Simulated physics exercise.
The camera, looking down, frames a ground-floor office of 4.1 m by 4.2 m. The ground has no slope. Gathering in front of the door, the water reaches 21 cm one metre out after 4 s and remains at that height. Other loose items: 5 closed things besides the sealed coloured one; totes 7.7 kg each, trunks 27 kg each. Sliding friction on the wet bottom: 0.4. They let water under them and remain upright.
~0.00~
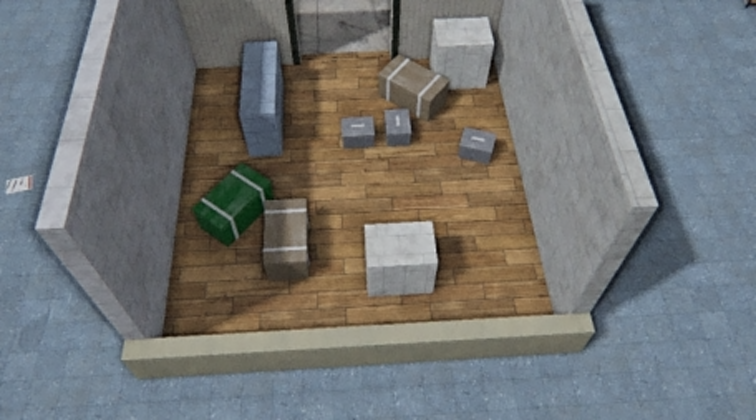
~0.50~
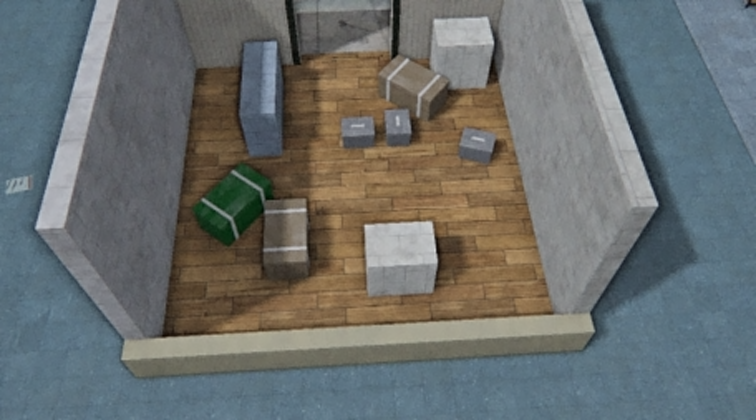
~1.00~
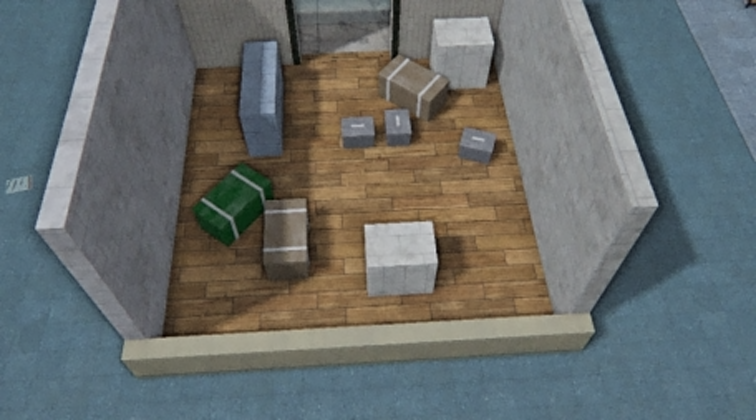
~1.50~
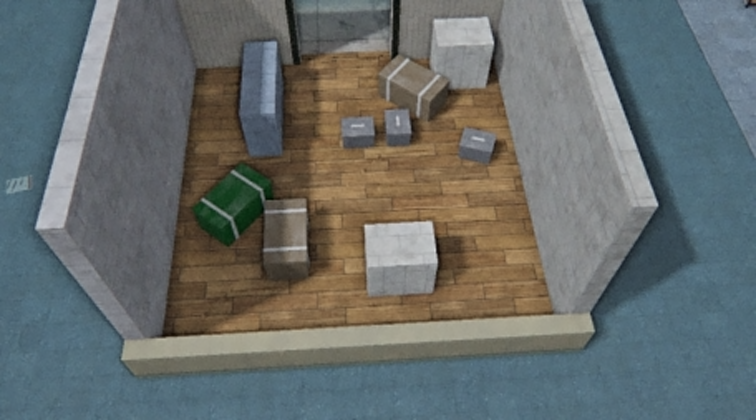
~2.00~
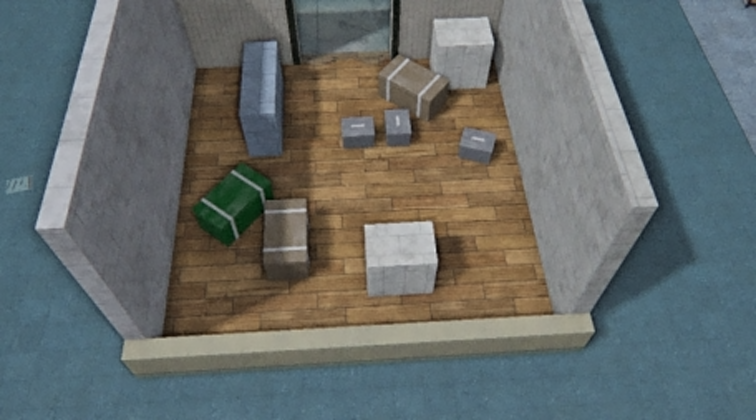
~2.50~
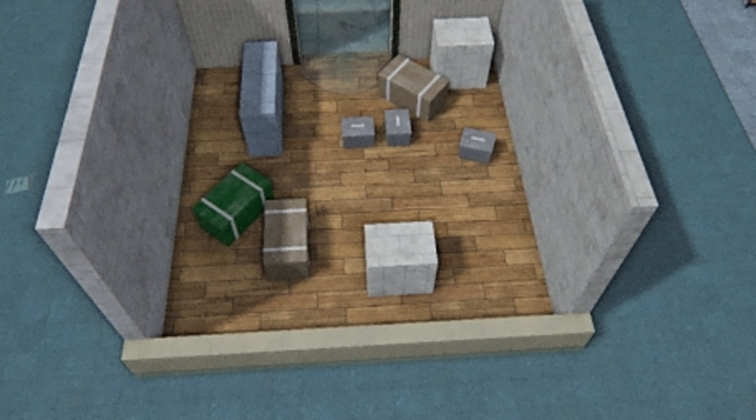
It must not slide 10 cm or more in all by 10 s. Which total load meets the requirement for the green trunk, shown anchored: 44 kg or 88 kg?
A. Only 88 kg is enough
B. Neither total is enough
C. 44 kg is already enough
C.
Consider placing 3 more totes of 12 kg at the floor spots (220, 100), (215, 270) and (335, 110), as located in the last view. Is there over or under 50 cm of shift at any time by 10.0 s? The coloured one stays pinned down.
Note, in sequence: Not exceeded, not exceeded, exceeded.
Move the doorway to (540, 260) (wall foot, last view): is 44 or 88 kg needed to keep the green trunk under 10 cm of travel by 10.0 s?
That way, the small mass suffices.
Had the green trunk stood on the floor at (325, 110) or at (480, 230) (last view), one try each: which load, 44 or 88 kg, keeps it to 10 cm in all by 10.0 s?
Going in order: Heavier weight required, both weights work.
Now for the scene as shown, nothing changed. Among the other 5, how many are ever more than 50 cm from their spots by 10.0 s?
My count gives 2.
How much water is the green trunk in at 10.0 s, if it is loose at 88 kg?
Something like 7 centimetres.
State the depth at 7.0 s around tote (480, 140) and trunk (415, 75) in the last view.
0 and 4 cm.
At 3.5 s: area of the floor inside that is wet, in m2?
Wet: Near 2.0 m2.
After 3.5 s the green trunk would be 0 cm from its start with 44 kg and 0 cm from its start with 88 kg; 0 cm of water round it then.
After 4.5 s the green trunk would be 0 cm from its start with 44 kg and 0 cm from its start with 88 kg; 2 cm of water round it then.
After 7.0 s the green trunk would be 0 cm from its start with 44 kg and 0 cm from its start with 88 kg; 5 cm of water round it then.
After 10.0 s the green trunk would be 0 cm from its start with 44 kg and 0 cm from its start with 88 kg; 7 cm of water round it then.
